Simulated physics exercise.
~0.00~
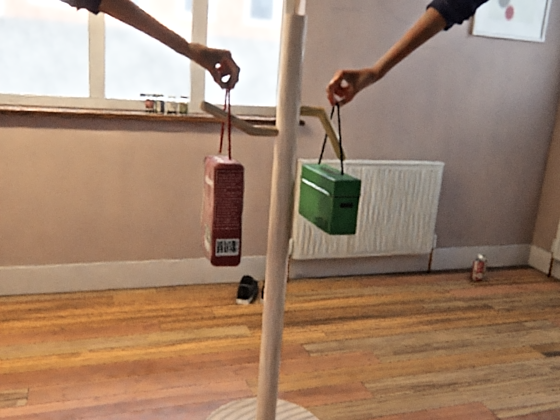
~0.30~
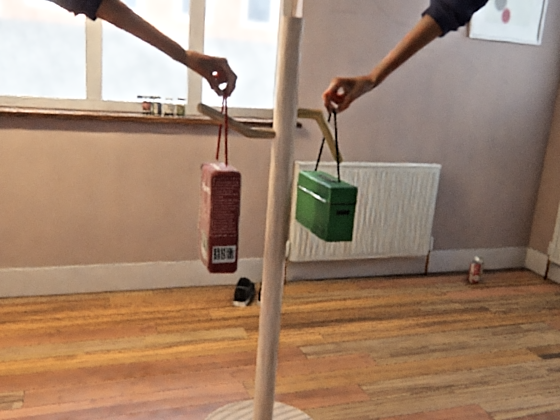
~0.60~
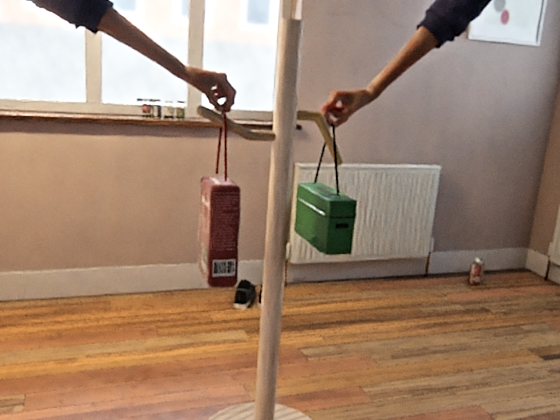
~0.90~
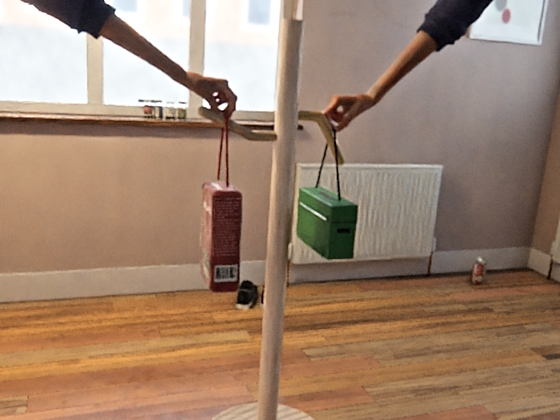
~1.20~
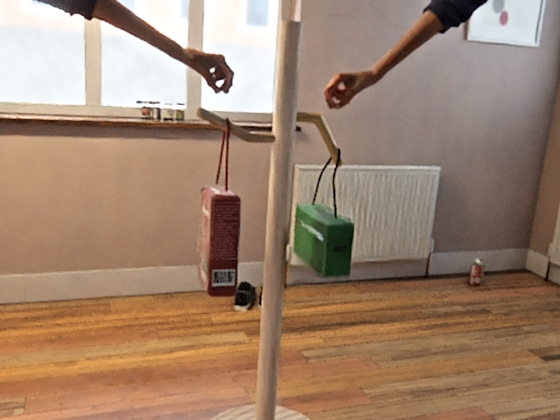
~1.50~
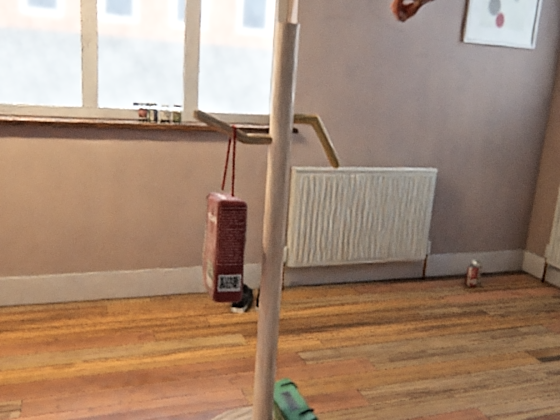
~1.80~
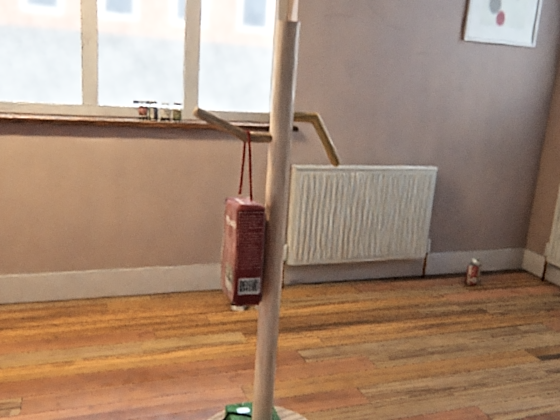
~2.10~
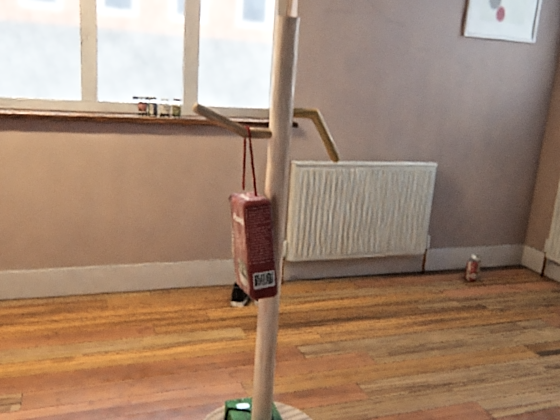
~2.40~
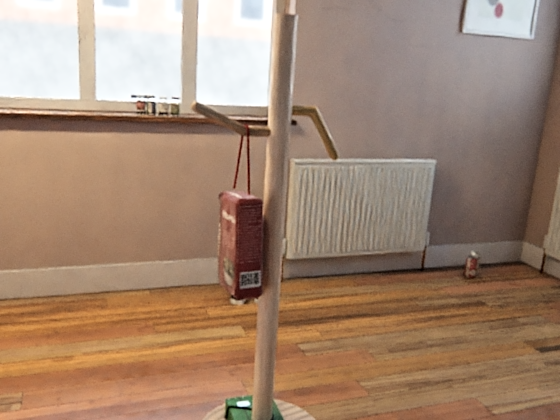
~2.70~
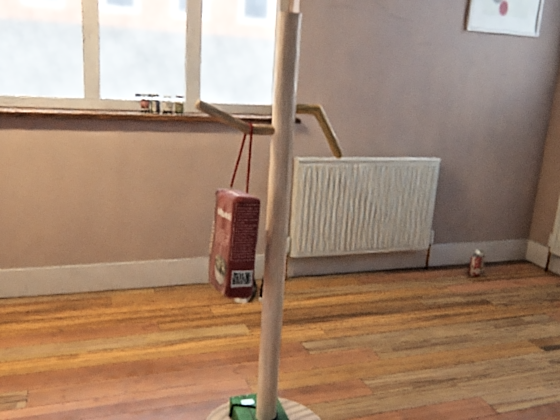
A green case slips off its peg to the floor while a red container stays hanging.
